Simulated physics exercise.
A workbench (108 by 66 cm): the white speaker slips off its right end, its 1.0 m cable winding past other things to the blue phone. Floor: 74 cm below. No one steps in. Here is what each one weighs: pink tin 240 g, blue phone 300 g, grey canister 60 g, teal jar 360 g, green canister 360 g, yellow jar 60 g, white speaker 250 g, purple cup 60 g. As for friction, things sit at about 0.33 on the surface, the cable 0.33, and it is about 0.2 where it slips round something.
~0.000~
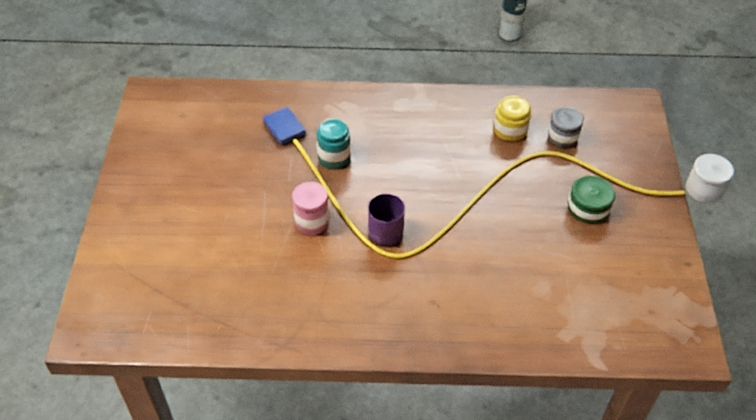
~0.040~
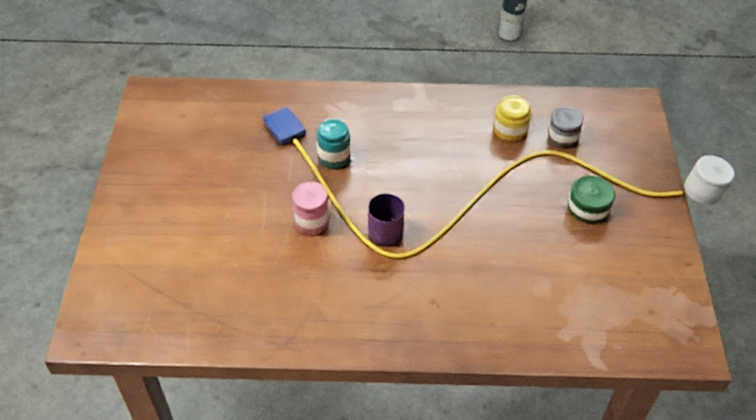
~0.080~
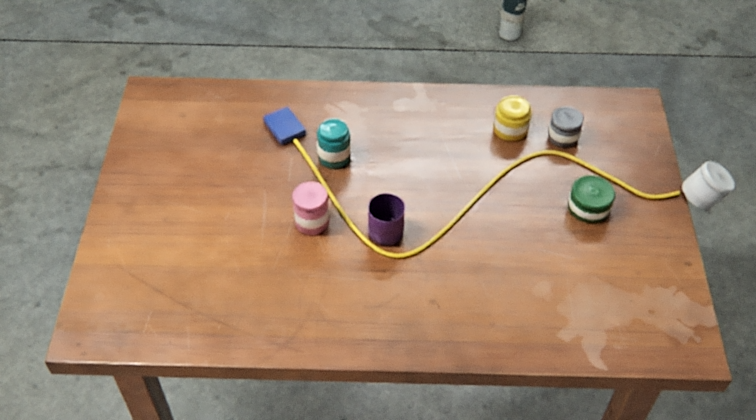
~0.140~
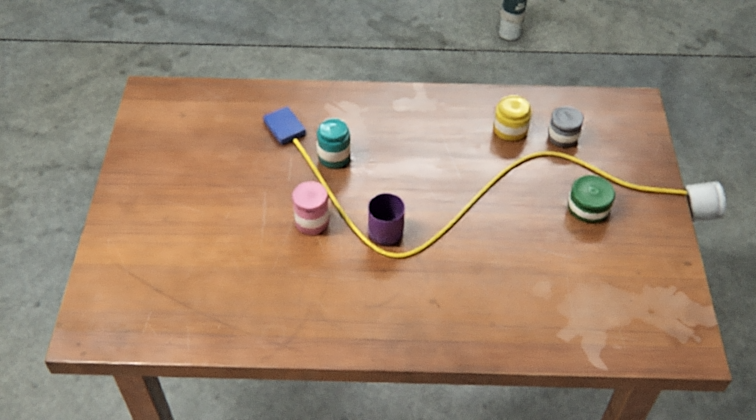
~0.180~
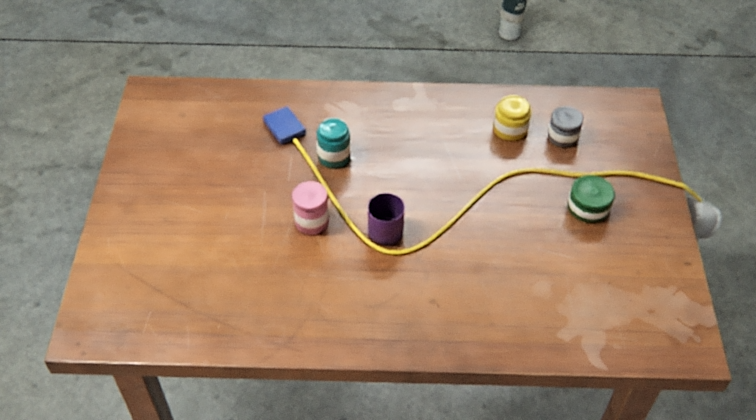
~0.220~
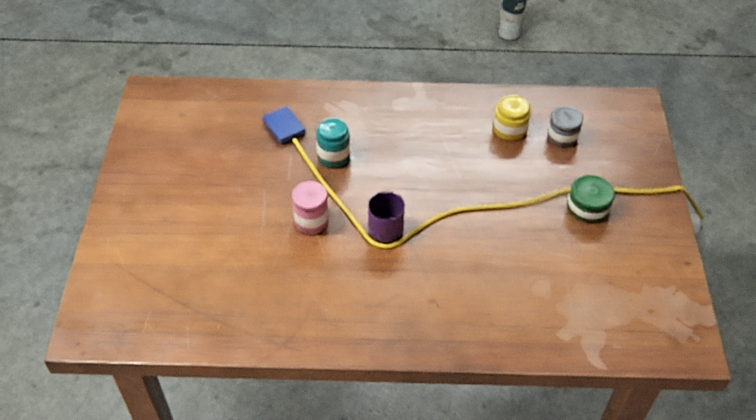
The video shows a yellow cable running among colourful containers on a wooden table; a white object at the right edge tilts and drops below the tabletop, drawing the cable straighter against the purple cup and green canister.
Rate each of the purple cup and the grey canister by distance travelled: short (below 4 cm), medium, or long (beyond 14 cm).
Ratings: Purple cup - long, grey canister - short.
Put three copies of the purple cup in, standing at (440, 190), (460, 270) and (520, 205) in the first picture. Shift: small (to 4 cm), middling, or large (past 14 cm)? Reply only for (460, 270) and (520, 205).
The first would move just a bit, and the second would move a fair bit.
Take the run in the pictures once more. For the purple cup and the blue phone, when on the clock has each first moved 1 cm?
Purple cup: 0.24 s; blue phone: 0.40 s.
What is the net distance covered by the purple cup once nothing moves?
Roughly, purple cup over the edge.
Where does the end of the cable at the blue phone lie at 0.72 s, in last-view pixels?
It sits close to (333, 156) in the last view.
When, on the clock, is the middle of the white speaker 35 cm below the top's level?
Close to 0.55 s.
After 0.5 s, the cable's tail end at (310, 150); purple cup on its side, 36 cm off its start, white speaker over the edge, blue phone 4 cm off its start.
After 0.7 s, the cable's tail end at (333, 156); purple cup over the edge, blue phone 9 cm off its start, white speaker over the edge.
After 1.0 s, the cable's tail end at (335, 156); purple cup over the edge, blue phone 9 cm off its start at (314, 147), teal jar 4 cm off its start at (353, 118).
After 1.2 s, the cable's tail end at (335, 156); purple cup over the edge, blue phone 9 cm off its start, teal jar 4 cm off its start.
After 2.4 s, the cable's tail end at (335, 156); purple cup over the edge, grey canister 0 cm off its start at (568, 116), blue phone 9 cm off its start at (314, 147), teal jar 4 cm off its start at (353, 118).
